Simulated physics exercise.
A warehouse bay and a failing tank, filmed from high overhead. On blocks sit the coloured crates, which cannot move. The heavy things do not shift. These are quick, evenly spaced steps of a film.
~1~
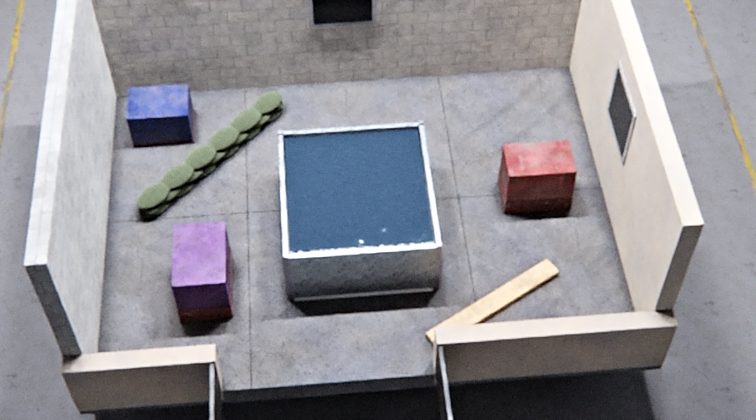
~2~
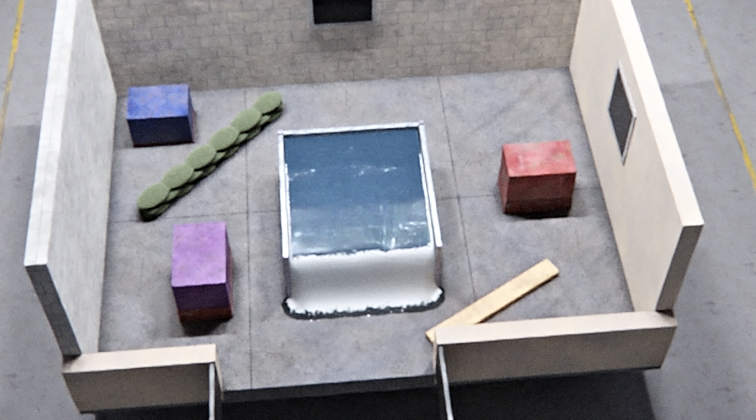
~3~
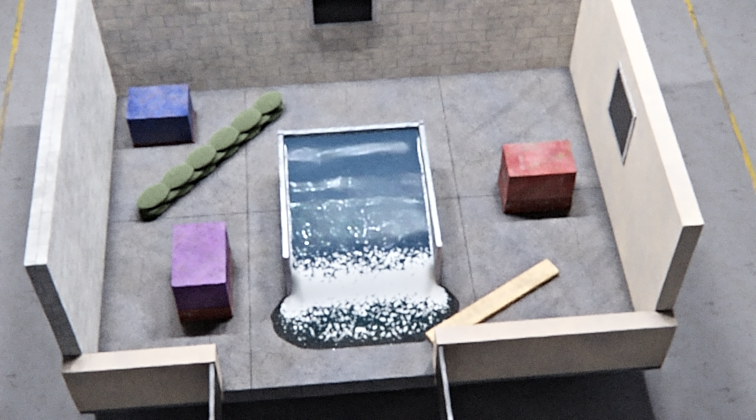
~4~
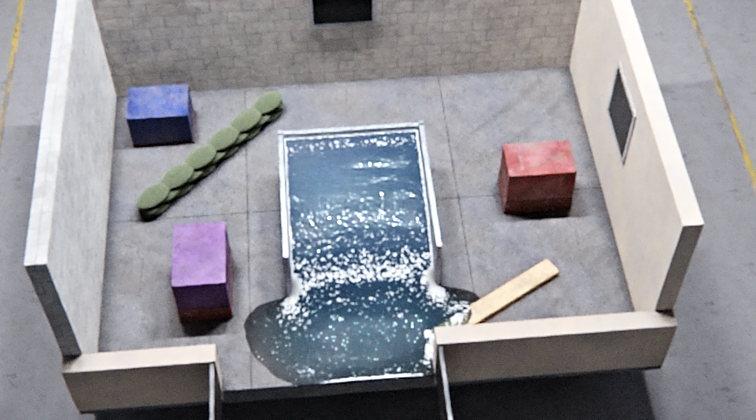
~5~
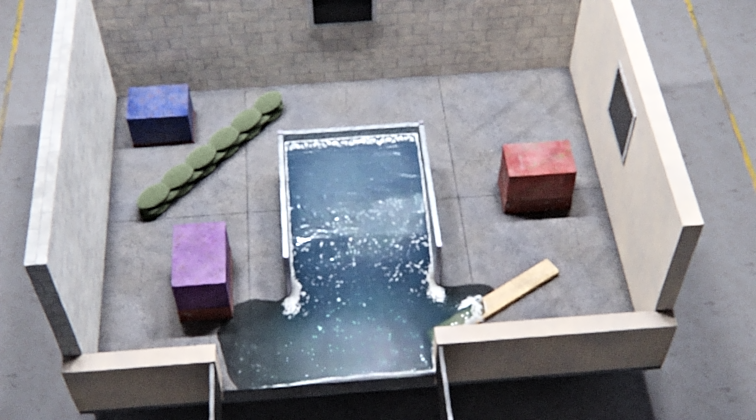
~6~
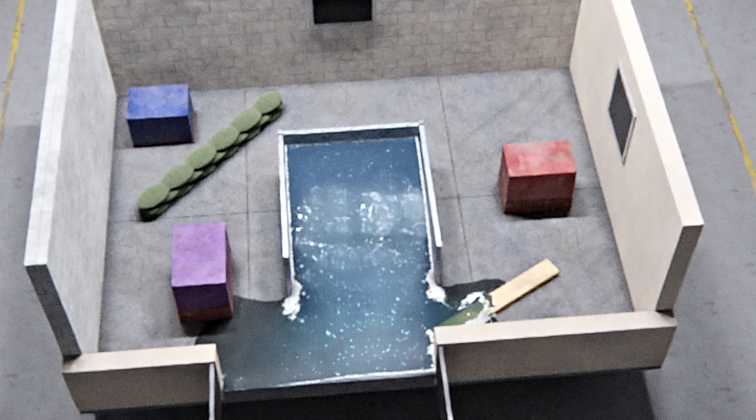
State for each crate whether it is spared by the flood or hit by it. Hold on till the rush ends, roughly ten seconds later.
The purple crate is spared; the blue crate is spared; the red crate is spared.
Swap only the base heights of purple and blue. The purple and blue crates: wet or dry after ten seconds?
Purple: Untouched, blue: Untouched.
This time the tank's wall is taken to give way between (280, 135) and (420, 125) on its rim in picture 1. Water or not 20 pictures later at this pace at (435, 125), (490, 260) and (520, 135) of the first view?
One by one, they turn out drenched, not soaked and drenched.
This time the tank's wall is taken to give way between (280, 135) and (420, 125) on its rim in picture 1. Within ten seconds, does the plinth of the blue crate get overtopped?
Looking at it, the blue crate gets overtopped.
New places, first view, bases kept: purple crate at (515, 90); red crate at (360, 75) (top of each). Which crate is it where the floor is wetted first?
Crate marked purple.
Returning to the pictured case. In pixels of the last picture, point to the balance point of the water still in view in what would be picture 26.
I reckon somewhere around (418, 267).
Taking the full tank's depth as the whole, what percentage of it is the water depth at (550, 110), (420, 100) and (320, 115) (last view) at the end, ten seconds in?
In order: About 4, 4 and 2 in a hundred.
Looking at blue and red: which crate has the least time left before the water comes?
Simply the red crate.
A moment on, water covers 20 % of the floor; the purple crate water round its plinth, the blue crate not reached, the red crate not reached.
Next, water covers 25 % of the floor; the purple crate water round its plinth, the blue crate not reached, the red crate water round its plinth.
Then, water covers 35 % of the floor; the purple crate water round its plinth, the blue crate not reached, the red crate water round its plinth.
Later, water covers 50 % of the floor; the purple crate water round its plinth, the blue crate not reached, the red crate water round its plinth.
In the end, water covers 60 % of the floor; the purple crate stayed above the water, the blue crate stayed above the water, the red crate stayed above the water.
